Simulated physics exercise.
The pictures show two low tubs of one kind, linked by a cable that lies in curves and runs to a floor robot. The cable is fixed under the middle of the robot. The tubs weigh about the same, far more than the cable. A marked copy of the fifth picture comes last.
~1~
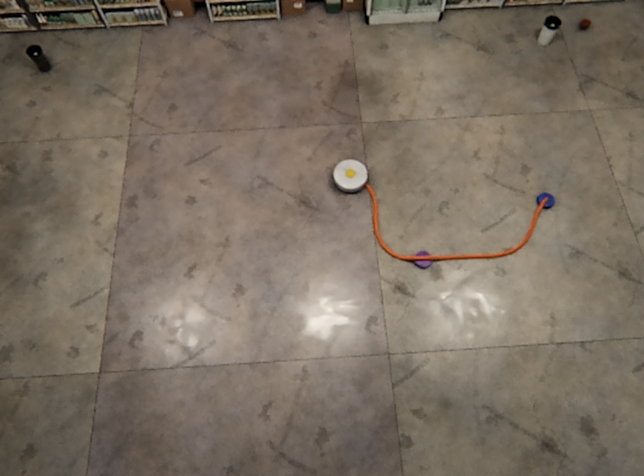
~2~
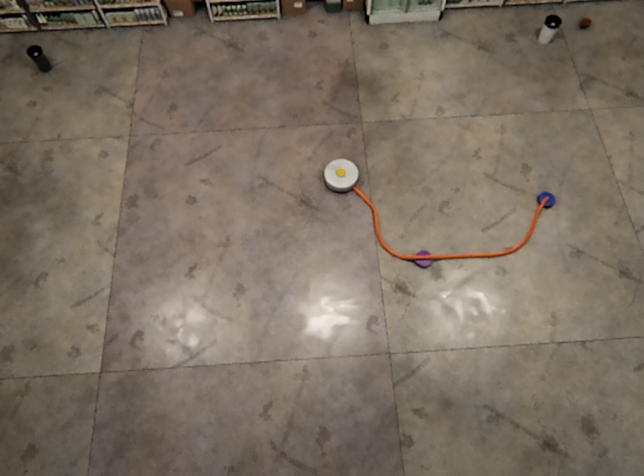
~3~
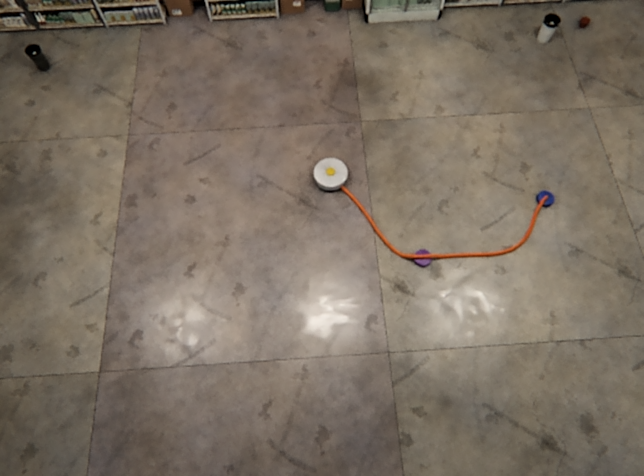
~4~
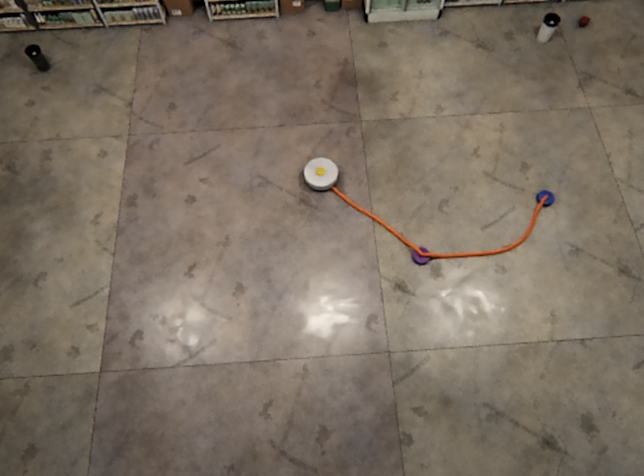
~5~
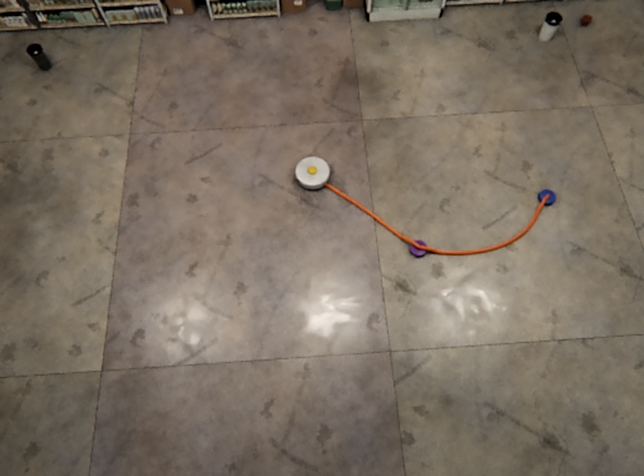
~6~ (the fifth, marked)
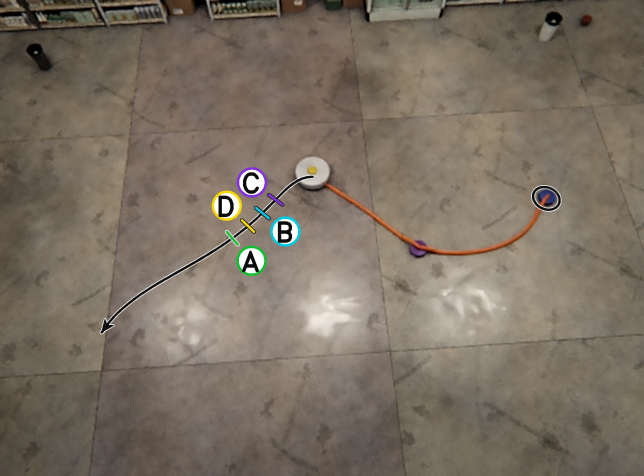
A round white floor robot with a yellow centre trails an orange cable across a grey tiled floor, seen from a fixed, high viewpoint with shelves along the top edge. The cable curves right past a low purple tub to a blue one. The robot slides slowly left, the slack nearest it straightens, and then the purple tub shifts slightly up and left.
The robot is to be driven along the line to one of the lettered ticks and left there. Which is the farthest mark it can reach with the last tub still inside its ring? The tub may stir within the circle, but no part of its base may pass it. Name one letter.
Stop at B.
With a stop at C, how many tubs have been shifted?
By then, one.
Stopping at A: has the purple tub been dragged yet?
Yes.
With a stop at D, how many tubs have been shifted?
Two.
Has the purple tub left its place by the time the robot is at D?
Yes.
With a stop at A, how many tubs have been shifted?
Two.
On the copy, A at (232, 238); B at (262, 213); C at (276, 200); D at (248, 226); the ring at (546, 198); the route from (313, 177) via (213, 251) to (102, 333).
On B. First, robot (291, 181); blue tub (547, 197); purple tub (409, 239).
Then, robot (275, 197); blue tub (547, 197); purple tub (402, 234).
Finally, robot (262, 210); blue tub (546, 198); purple tub (394, 229); the ringed tub at the far end is still in its ring.
By contrast, A drags the last tub to (522, 203); C is safe but short; D drags the last tub to (536, 200).
